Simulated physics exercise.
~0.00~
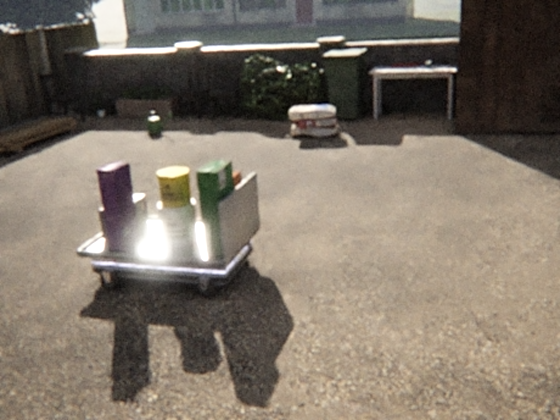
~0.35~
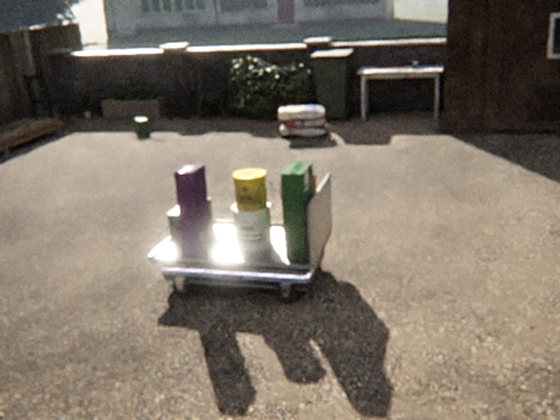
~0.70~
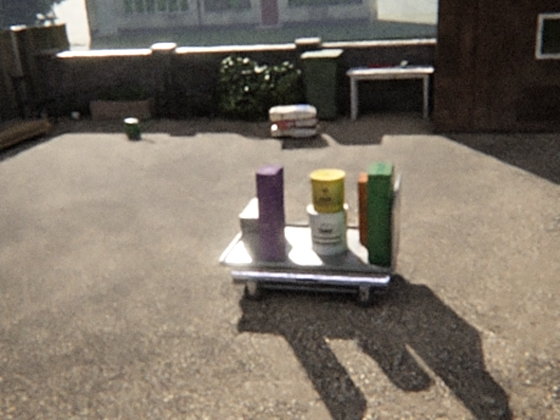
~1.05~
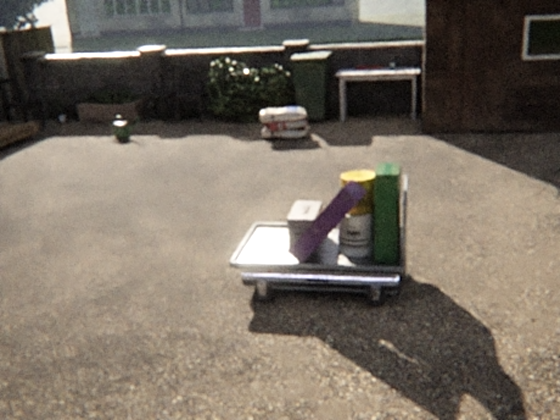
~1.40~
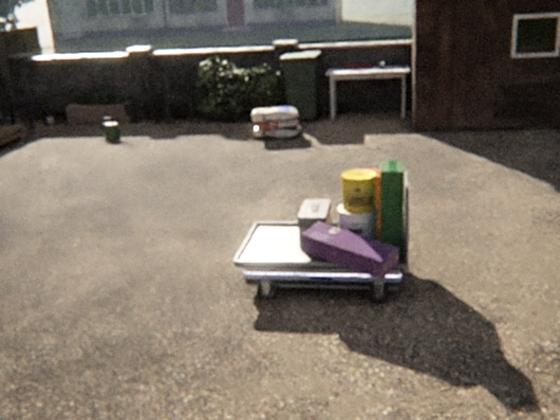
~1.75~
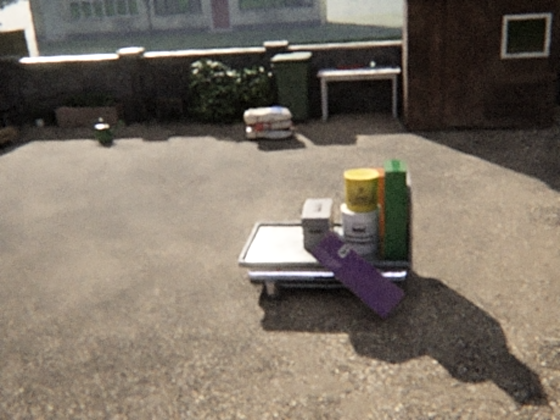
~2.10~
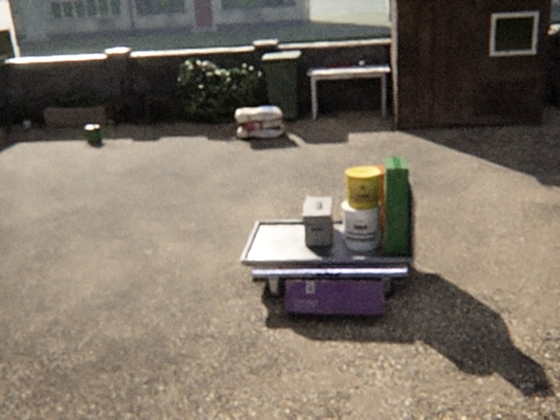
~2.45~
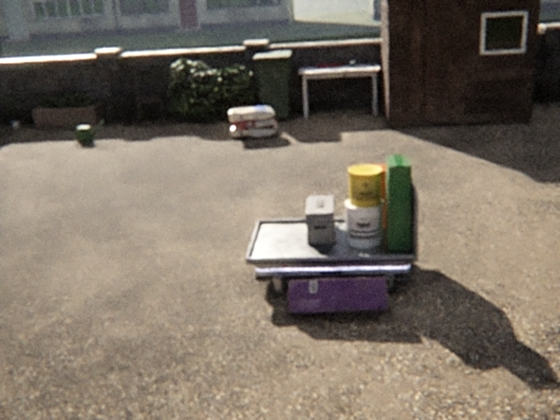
Loaded flat cart rolling right across a sunlit yard and stopping, its purple box tipping over and falling to the ground.
